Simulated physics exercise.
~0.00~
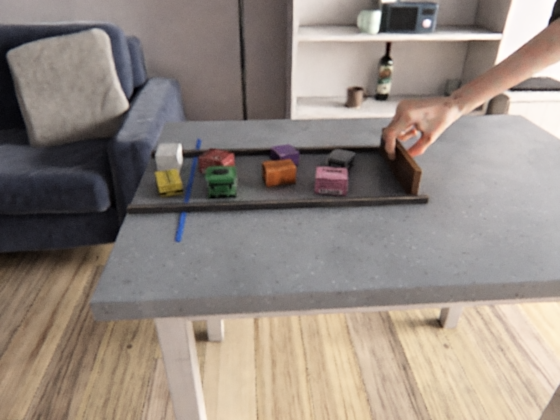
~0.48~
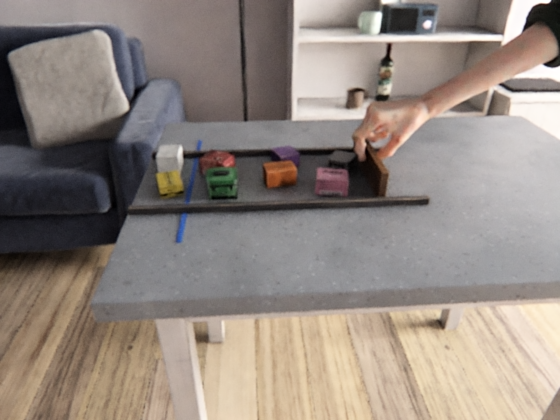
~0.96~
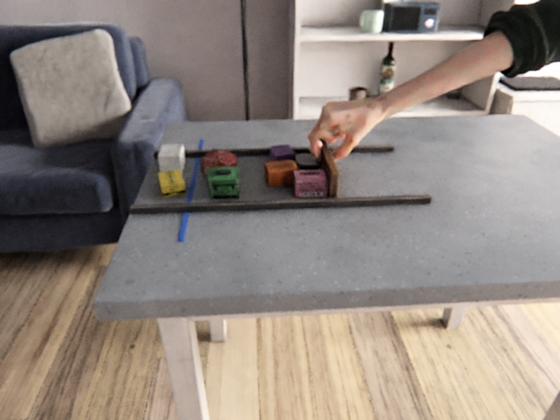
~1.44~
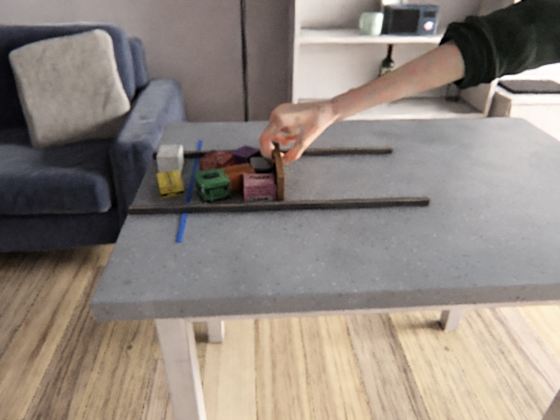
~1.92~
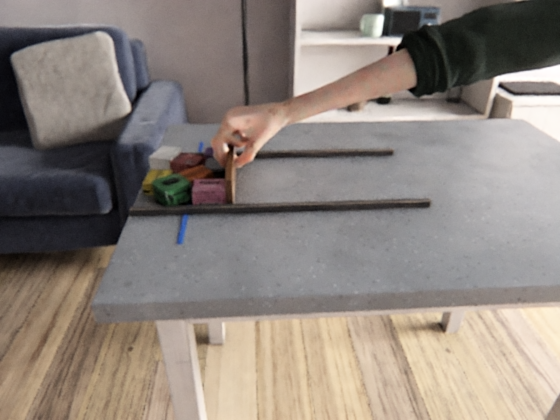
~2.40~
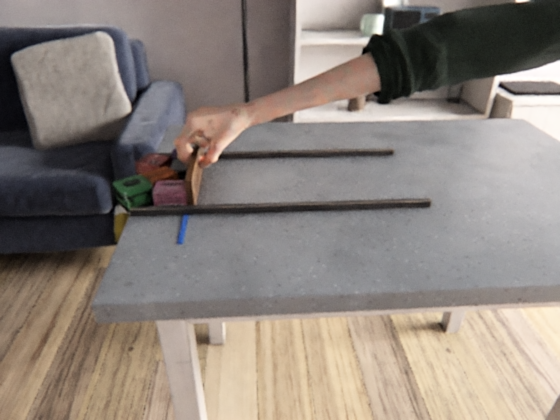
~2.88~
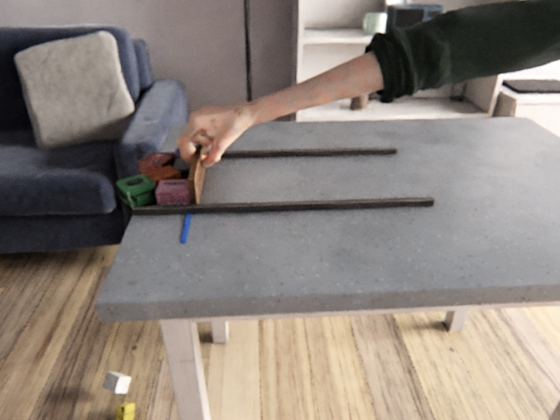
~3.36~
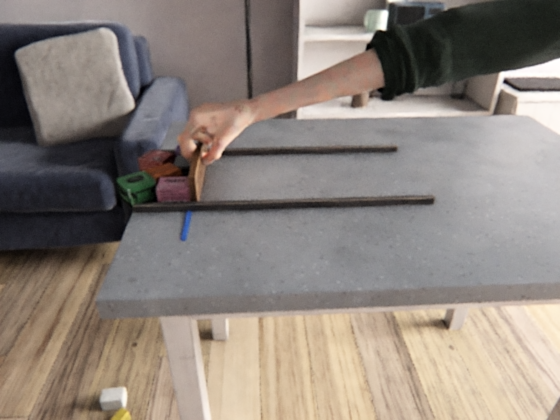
Wooden board pushed left by a hand, sweeping colourful small objects past blue tape until a white block and yellow box fall.
